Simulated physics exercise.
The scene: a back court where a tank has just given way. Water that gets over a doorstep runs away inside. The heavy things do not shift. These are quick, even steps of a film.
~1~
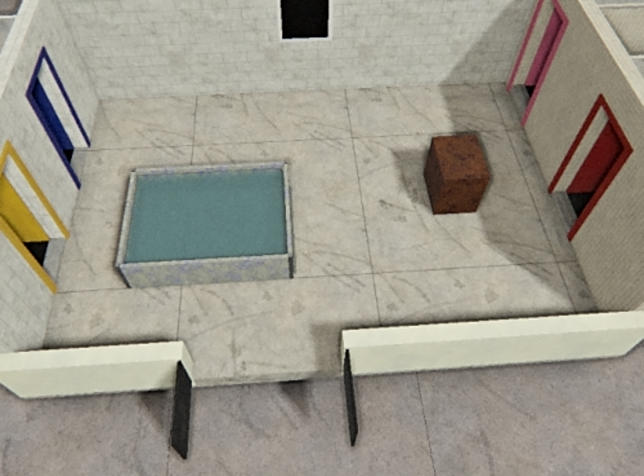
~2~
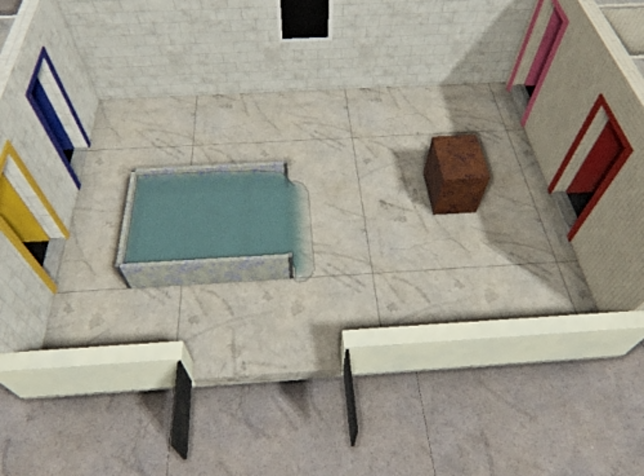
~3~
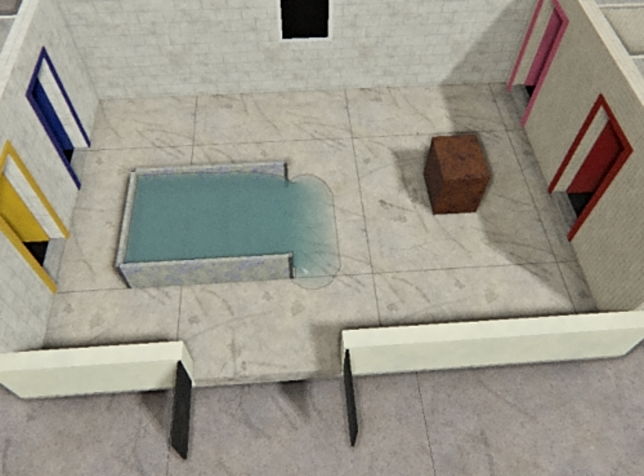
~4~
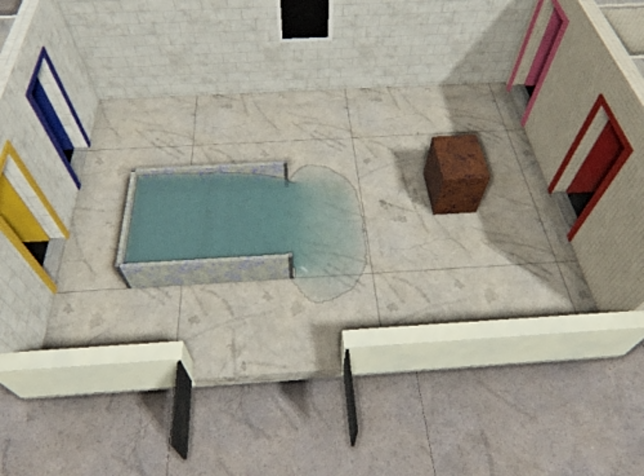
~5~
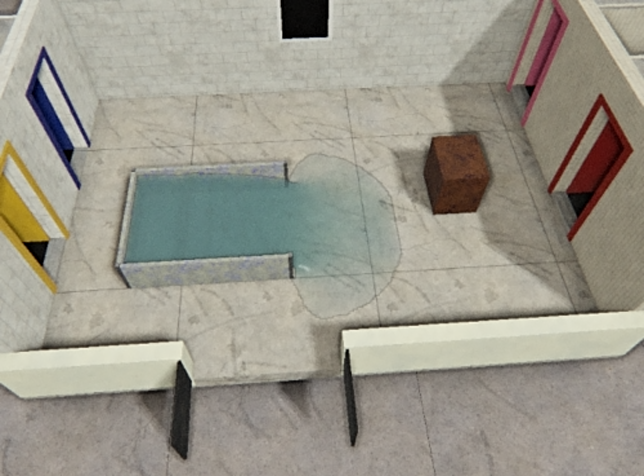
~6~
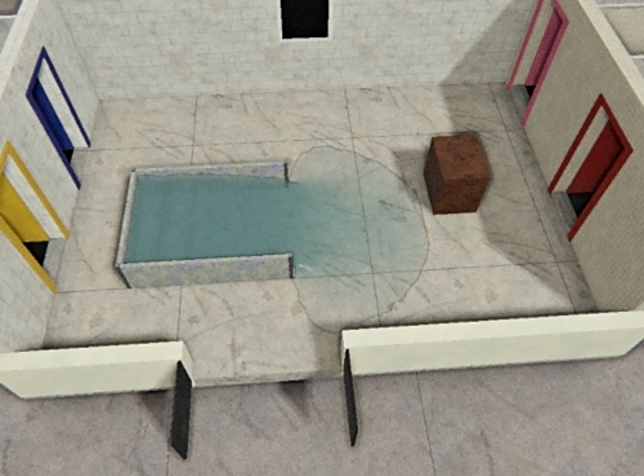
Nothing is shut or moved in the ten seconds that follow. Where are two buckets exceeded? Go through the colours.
The yellow door admits no more than that; the red door lets in a lot; the blue door admits no more than that; the pink door admits no more than that.
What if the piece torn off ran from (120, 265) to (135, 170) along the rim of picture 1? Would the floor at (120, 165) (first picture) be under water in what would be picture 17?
There: Wet.
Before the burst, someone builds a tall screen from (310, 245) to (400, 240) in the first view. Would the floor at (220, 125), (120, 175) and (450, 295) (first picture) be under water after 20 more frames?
One after the other: Free of water, not flooded, wet.
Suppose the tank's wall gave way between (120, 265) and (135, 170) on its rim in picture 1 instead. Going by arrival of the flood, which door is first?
First comes the yellow door.
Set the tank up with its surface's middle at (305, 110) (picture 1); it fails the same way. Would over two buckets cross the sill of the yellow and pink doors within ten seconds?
Then: Yellow lets less in, pink is over.
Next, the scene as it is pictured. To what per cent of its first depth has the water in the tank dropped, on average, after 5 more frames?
Near 62 in a hundred.
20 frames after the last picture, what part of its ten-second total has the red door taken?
Roughly 40 per cent.
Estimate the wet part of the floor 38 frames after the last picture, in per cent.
I make it 60 per cent.
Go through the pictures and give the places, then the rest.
In the first picture, still water in the water tank at (208, 214).
In the second picture, water pours out at (287, 222) and has run to (298, 185).
In the third picture, the front is at (311, 179), out from the gap at (287, 224).
In the fourth picture, water pours out at (287, 224) and has run to (324, 171).
In the fifth picture, water pours out at (287, 225) and has run to (376, 184).
In the sixth picture, water pours out at (287, 225) and has run to (413, 200).
A moment on, water covers 30 % of the floor; the yellow door not reached, the red door not reached, the blue door not reached, the pink door not reached.
Next, water covers 45 % of the floor; the yellow door not reached, the red door under two buckets in, the blue door not reached, the pink door not reached.
Then, water covers 50 % of the floor; the yellow door not reached, the red door over two buckets in, the blue door not reached, the pink door wet at the sill, nothing in.
Later, water covers 60 % of the floor; the yellow door not reached, the red door over two buckets in, the blue door not reached, the pink door wet at the sill, nothing in.
In the end, water covers 90 % of the floor; the yellow door not reached, the red door far over two buckets in, the blue door wet at the sill, nothing in, the pink door wet at the sill, nothing in.
